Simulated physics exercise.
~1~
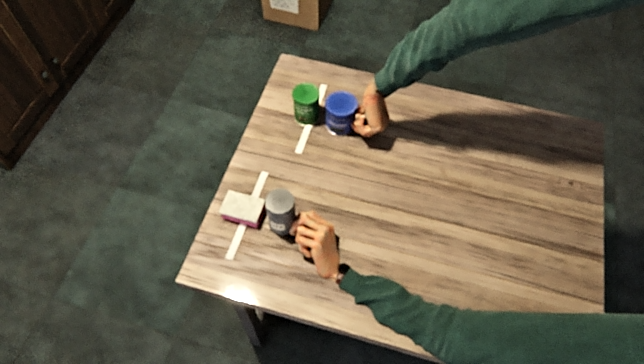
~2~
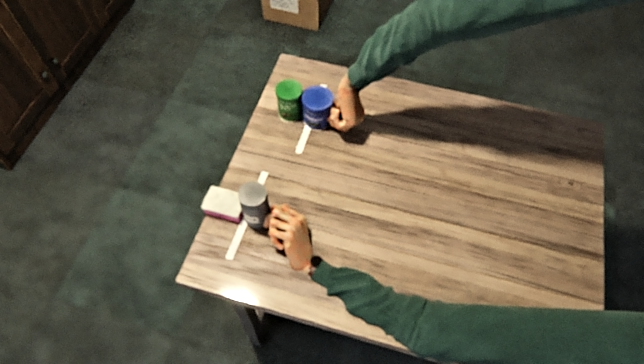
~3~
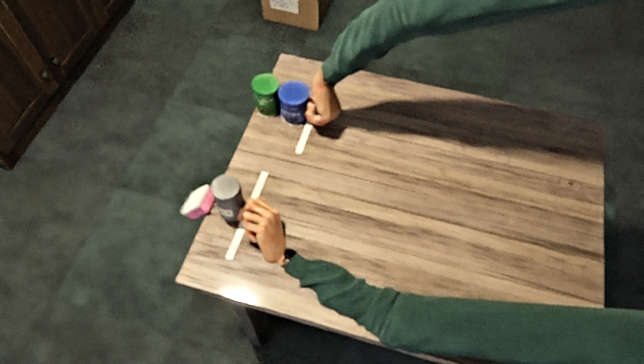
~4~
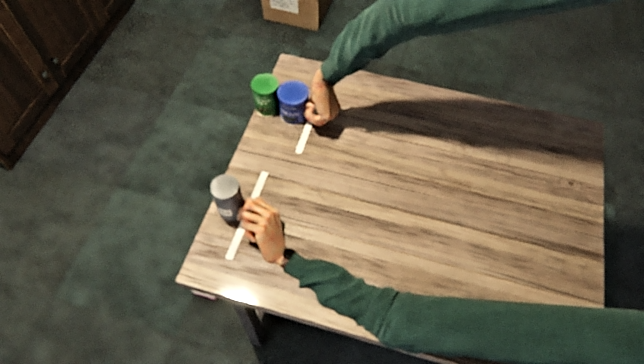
Two hands slide a blue pot and a grey jar leftward across a wooden table, pushing a green tin and a pink sponge toward the edge; the sponge tips over and falls off, while the tin stays on the tabletop beside the pot.
